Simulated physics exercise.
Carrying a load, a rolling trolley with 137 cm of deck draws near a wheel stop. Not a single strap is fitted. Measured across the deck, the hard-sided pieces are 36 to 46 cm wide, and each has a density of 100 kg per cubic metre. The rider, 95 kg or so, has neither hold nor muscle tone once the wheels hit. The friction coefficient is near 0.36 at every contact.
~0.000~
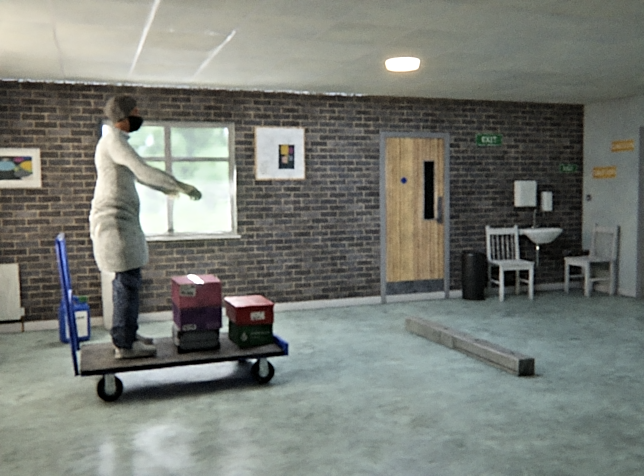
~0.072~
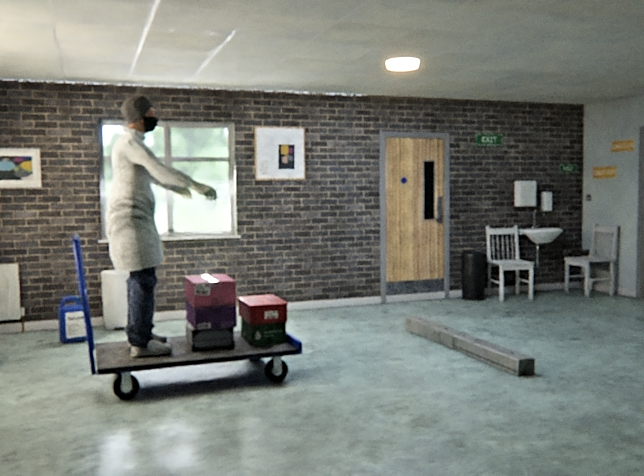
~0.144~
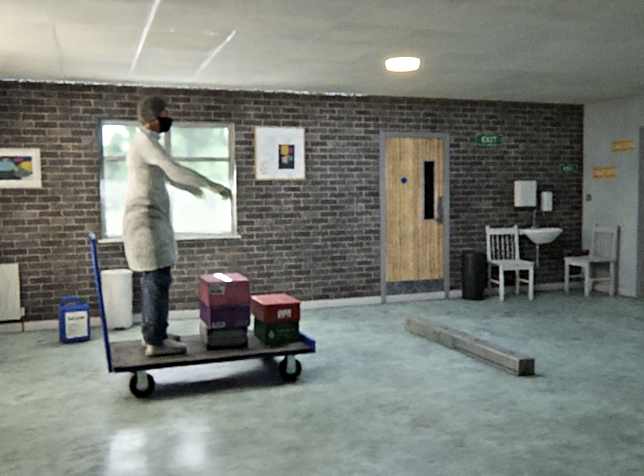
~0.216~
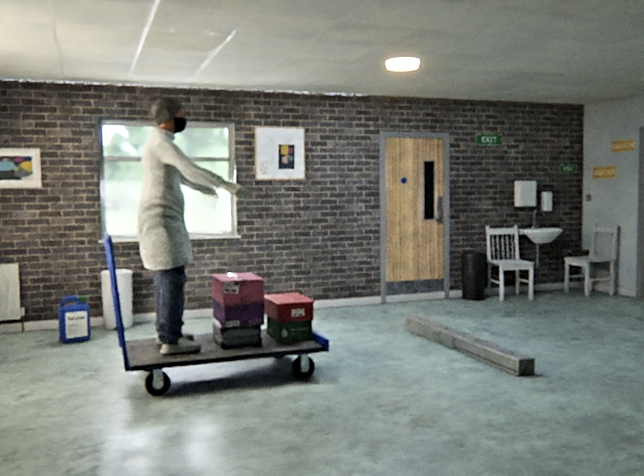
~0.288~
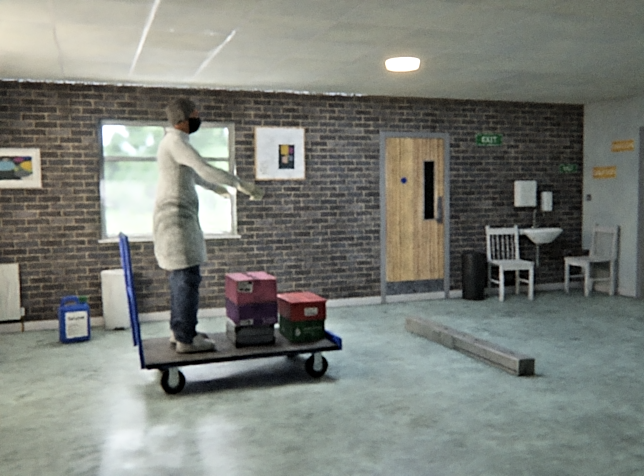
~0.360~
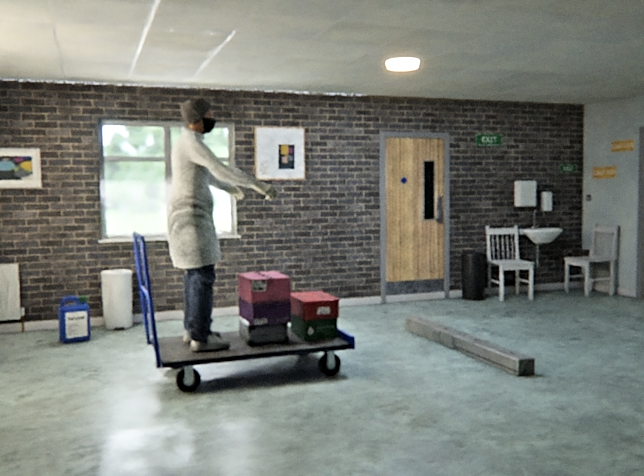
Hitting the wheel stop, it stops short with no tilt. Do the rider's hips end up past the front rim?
No, outcome: Within the deck.
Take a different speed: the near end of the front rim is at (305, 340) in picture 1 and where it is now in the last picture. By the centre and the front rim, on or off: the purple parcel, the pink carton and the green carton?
So the purple one stays put, the pink one stays put, and the green one stays put.
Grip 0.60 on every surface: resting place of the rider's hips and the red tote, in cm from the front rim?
Result: Hips 60 short of the rim; red item 60 beyond.
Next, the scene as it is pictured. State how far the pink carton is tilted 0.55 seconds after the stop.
I'd put the tilt near 0 degrees.
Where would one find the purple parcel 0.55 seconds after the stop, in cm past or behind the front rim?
Behind the rim by about 0 cm.
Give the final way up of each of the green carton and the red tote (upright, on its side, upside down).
At rest: Green upright, red upside down.
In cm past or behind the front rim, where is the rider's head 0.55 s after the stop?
At that moment it sits around 10 cm behind the rim.
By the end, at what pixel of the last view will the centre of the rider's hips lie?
Around (366, 285).
The wheels strike at 1.18 s.
After 1.43 s the rider's hips are 79 cm behind the rim, near (378, 238) in the last picture's view.
After 1.73 s the rider's hips are 75 cm behind the rim, near (382, 269) in the last picture's view.
After 2.18 s the rider's hips are 89 cm behind the rim, near (366, 285) in the last picture's view.
By 3.1 s, past the rim, pink carton, red tote and purple parcel; behind it, grey suitcase, green carton and the rider's hips.
